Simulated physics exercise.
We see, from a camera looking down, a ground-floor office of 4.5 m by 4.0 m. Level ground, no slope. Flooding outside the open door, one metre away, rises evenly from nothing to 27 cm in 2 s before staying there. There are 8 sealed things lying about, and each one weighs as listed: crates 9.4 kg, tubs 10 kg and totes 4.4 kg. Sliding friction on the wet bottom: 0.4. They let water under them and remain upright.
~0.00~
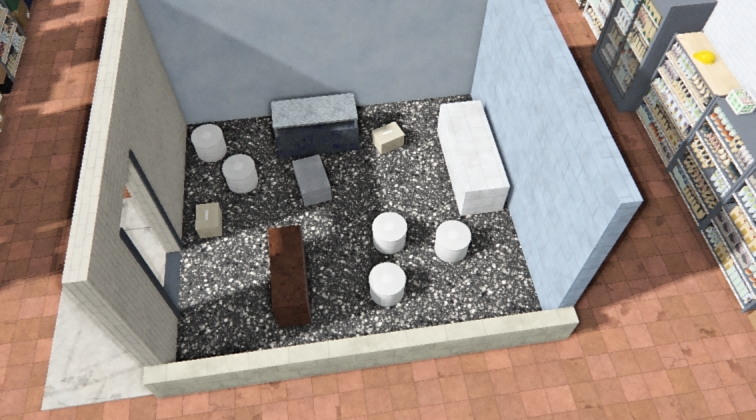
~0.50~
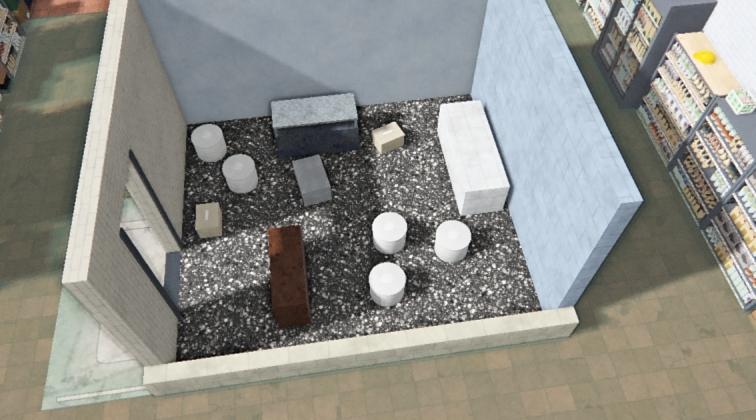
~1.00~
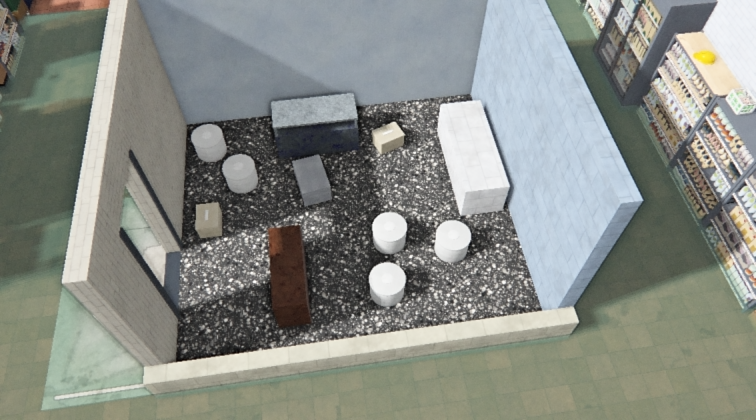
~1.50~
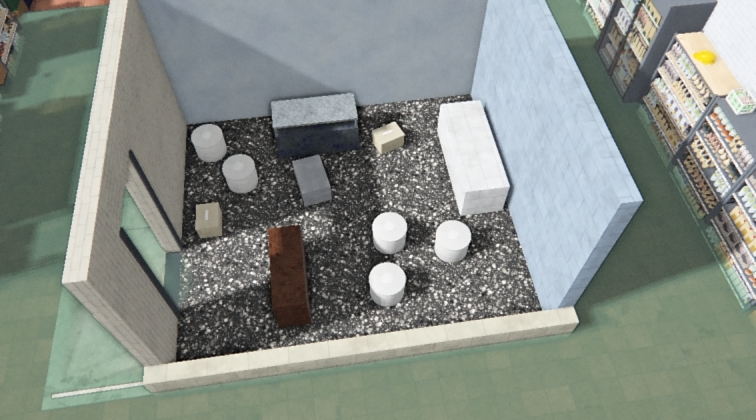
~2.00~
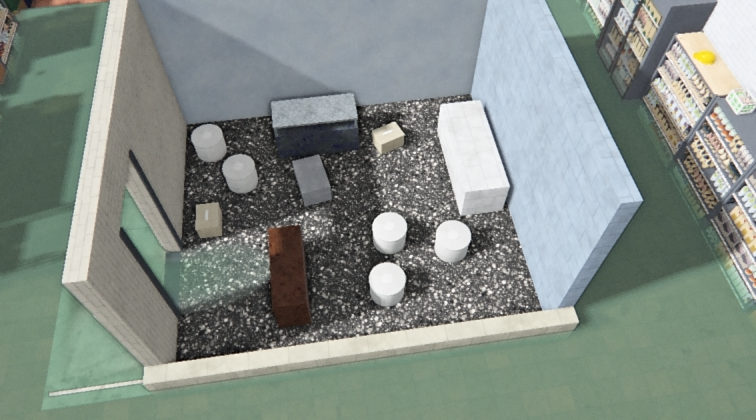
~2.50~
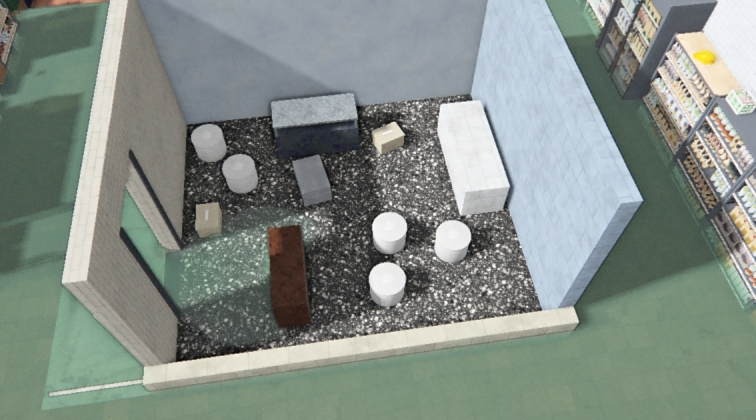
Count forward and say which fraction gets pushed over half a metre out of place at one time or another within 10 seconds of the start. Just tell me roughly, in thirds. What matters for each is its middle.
The moved portion lies in the middle band, a third to two thirds.
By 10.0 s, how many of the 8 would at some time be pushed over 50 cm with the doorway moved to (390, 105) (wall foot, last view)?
Then it comes to 5.
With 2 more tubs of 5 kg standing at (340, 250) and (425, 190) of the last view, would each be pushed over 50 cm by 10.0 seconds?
Note: Item 1 stays inside the limit; item 2 exceeds the limit.
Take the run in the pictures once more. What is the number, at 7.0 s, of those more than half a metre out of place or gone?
Count: 2.
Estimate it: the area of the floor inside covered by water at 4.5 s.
Roughly 10.5 m2.
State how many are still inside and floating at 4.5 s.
At that instant the tally stands at 1.
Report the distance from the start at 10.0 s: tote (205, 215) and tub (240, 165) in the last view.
30 cm and 100 cm respectively.
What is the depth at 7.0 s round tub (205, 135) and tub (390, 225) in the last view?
Depths: Near 3 cm, then near 3 cm.
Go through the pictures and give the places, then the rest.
The first frame shows a tote at (207, 216) rests on the ground; a crate at (311, 174), on the bottom; 0.0 m2 under water; 0 of 8 have shifted.
The second frame shows a tote at (207, 216), on the bottom; a crate at (311, 174), on the bottom; 0.0 m2 under water; 0 of 8 have shifted.
The third frame shows a tote at (207, 216) rests on the ground; a crate at (311, 174), on the bottom; water covers 0.0 m2; 0 of 8 have shifted.
The fourth frame shows a tote at (207, 216) rests on the ground; a crate at (311, 174) rests on the ground; 0.1 m2 under water; 0 of 8 have shifted.
The fifth frame shows a tote at (207, 216) rests on the ground; a crate at (311, 174), on the bottom; 0.9 m2 under water; 0 of 8 have shifted.
The sixth frame shows a tote at (207, 216) rests on the ground; a crate at (311, 174) rests on the ground; water covers 2.4 m2; 0 of 8 have shifted.
After 3.5 s 0 of 8 are over 50 cm from their spots; 0 afloat.
After 4.5 s 1 of 8 are over 50 cm from their spots; 1 afloat.
After 7.0 s 2 of 8 are over 50 cm from their spots; 2 afloat.
After 10.0 s 5 of 8 are over 50 cm from their spots, and 5 have been at some point; 6 afloat.
